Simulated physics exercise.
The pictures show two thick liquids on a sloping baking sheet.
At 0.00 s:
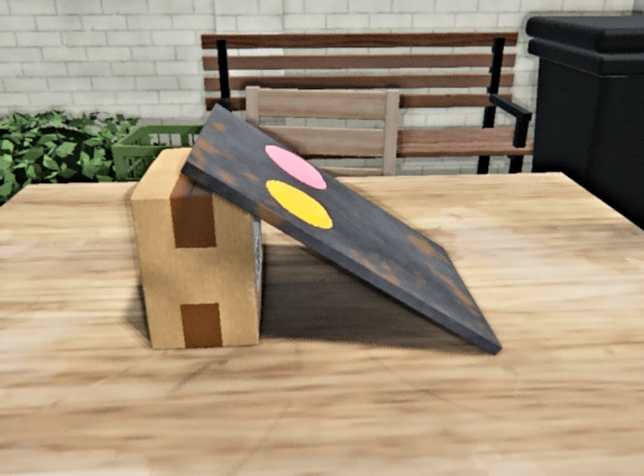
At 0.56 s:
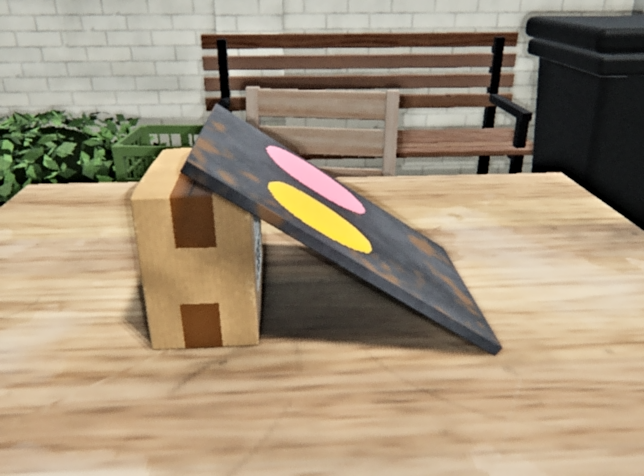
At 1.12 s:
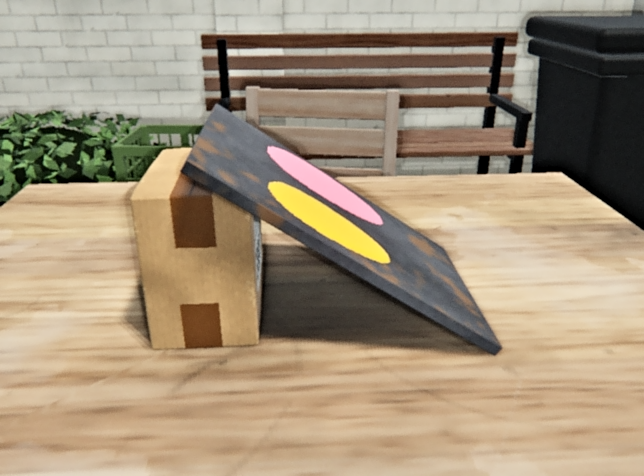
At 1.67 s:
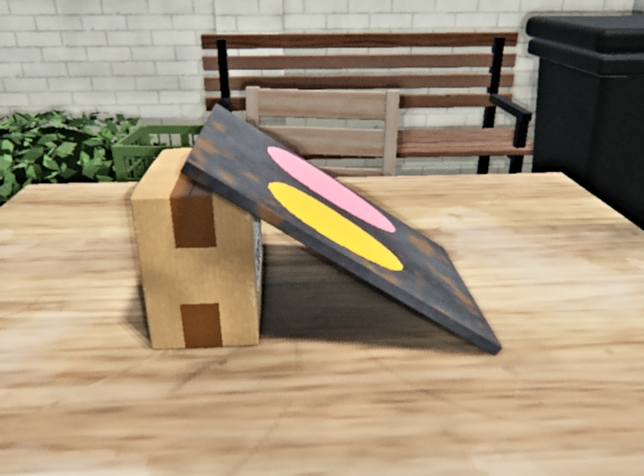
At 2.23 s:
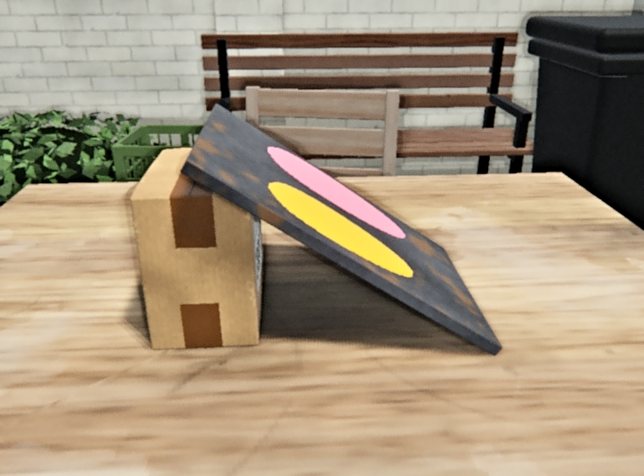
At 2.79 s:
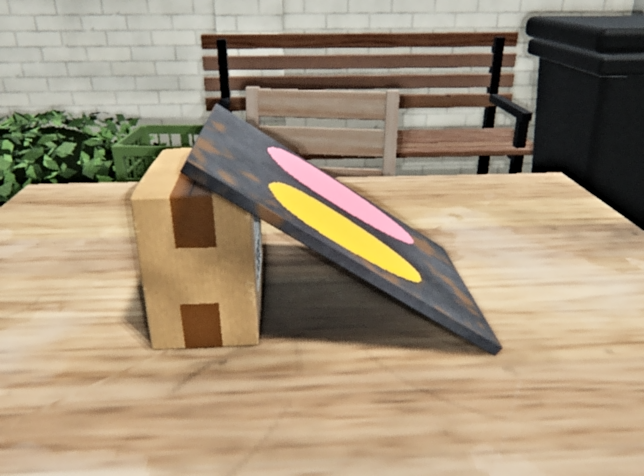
Two thick liquids, yellow in front and pink behind, stretch from rounded pools into long ovals down a dark, rust-mottled sheet, advancing quickly at first and then more slowly, side by side. The sheet slopes down to the right from a taped cardboard box on a pale wooden table. The still, slightly raised outdoor view shows a bench, green leaves, a black bin and white brick behind.
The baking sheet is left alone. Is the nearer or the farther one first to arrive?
The farther one gets there first.
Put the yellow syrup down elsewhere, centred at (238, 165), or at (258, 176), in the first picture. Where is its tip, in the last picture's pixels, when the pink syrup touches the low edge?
Around (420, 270) in the first try, (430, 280) in the second.
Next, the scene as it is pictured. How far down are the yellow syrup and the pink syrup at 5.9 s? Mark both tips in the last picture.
At (451, 294), and at (443, 258).
Around 4.5 s, the yellow syrup is three quarters of the way down; the pink syrup is close to the edge.
Around 5.9 s, the yellow syrup is close to the edge; the pink syrup is close to the edge.
Around 7.1 s, the yellow syrup is close to the edge; the pink syrup is at the low edge.
